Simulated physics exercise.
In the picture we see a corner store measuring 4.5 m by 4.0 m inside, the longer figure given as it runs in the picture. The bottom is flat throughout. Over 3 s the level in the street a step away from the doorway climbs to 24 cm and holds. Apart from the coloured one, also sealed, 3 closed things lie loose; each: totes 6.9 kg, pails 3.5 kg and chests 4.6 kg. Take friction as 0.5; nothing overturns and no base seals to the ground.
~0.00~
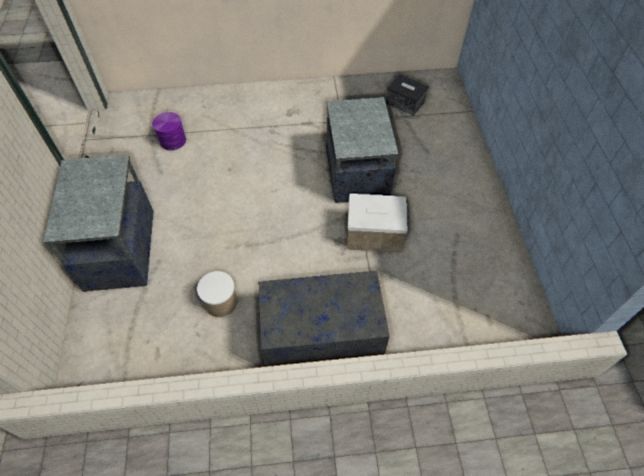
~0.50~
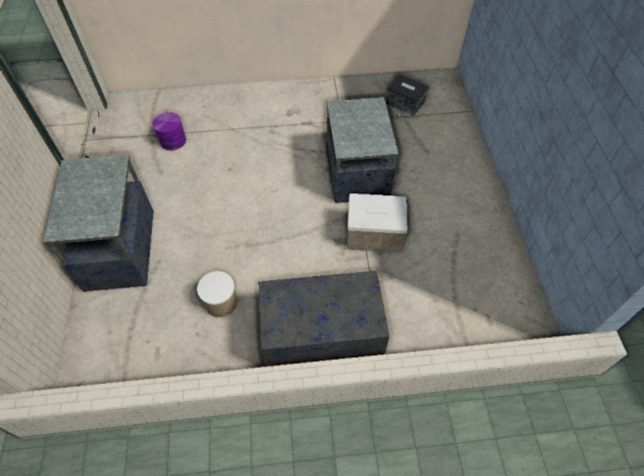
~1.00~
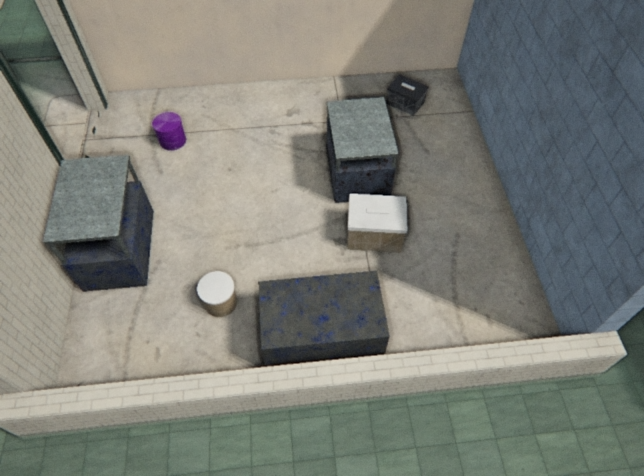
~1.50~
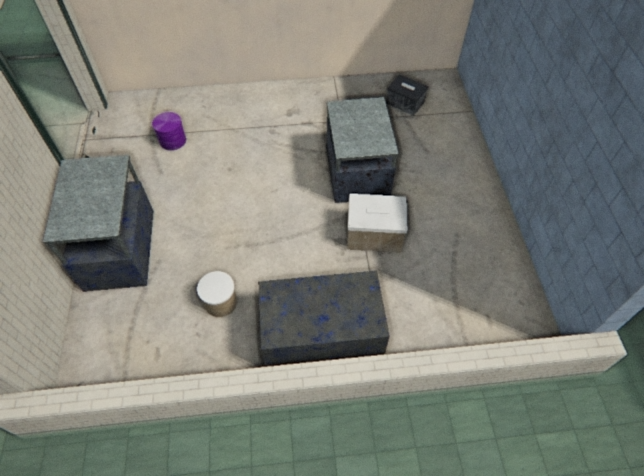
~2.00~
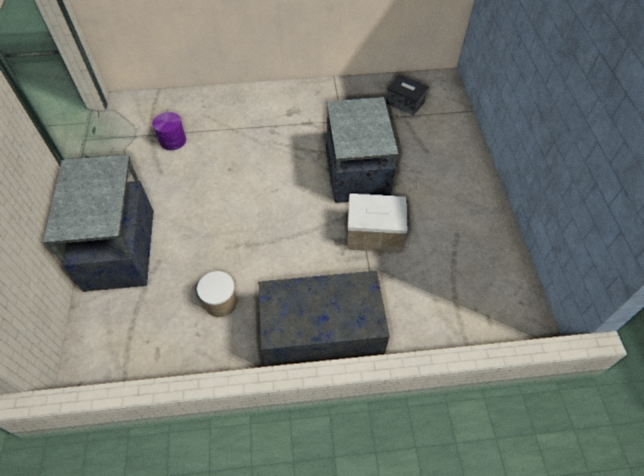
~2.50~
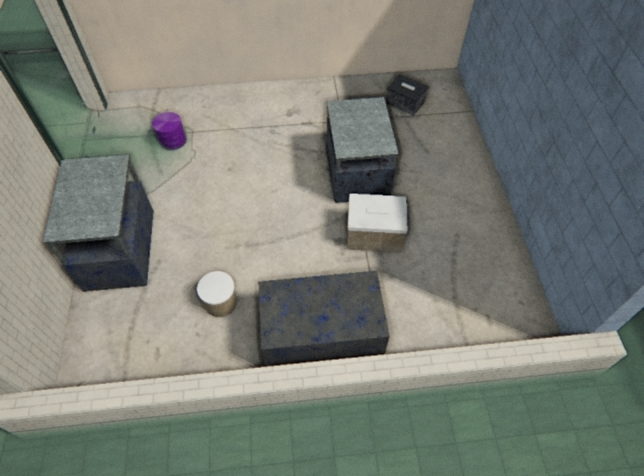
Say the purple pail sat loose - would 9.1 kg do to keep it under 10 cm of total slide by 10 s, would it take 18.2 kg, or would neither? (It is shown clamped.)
My call: It moves too far either way.
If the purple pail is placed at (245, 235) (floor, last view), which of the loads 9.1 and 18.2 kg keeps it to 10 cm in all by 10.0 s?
Looking at the loads, both keep it.
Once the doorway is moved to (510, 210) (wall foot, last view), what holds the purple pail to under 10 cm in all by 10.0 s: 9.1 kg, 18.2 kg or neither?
I'd say you need the heavier one.
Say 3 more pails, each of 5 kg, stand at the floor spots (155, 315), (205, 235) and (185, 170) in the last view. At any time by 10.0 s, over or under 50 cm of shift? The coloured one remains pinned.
In that order: Within it, beyond it, beyond it.
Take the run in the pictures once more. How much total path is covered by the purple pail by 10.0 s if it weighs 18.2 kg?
About 50 cm.
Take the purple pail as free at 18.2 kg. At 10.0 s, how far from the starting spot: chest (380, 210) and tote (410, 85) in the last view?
First 30 cm, then 200 cm.
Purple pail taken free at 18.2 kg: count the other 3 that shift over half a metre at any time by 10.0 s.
By my count, 3.
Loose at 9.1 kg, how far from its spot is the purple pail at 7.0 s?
Around 250 centimetres out of place.
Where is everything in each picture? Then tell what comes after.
In the first picture, the purple pail at (167, 122) rests on the ground; water covers 0.0 m2; 0 of 4 have shifted.
In the second picture, the purple pail at (167, 122), on the bottom; 0.0 m2 under water; 0 of 4 have shifted.
In the third picture, the purple pail at (167, 122), on the bottom; 0.0 m2 under water; 0 of 4 have shifted.
In the fourth picture, the purple pail at (167, 122) rests on the ground; 0.0 m2 under water; 0 of 4 have shifted.
In the fifth picture, the purple pail at (167, 122), on the bottom; 0.4 m2 under water; 0 of 4 have shifted.
In the sixth picture, the purple pail at (167, 122) rests on the ground; water covers 1.1 m2; 0 of 4 have shifted.
After 3.5 s the purple pail would be 49 cm from its start with 9.1 kg and 9 cm from its start with 18.2 kg; 8 cm of water round it then.
After 4.5 s the purple pail would be 120 cm from its start with 9.1 kg and 39 cm from its start with 18.2 kg; 8 cm of water round it then.
After 7.0 s the purple pail would be 272 cm from its start with 9.1 kg and 43 cm from its start with 18.2 kg; 9 cm of water round it then.
After 10.0 s the purple pail would be 376 cm from its start with 9.1 kg and 48 cm from its start with 18.2 kg; 11 cm of water round it then.
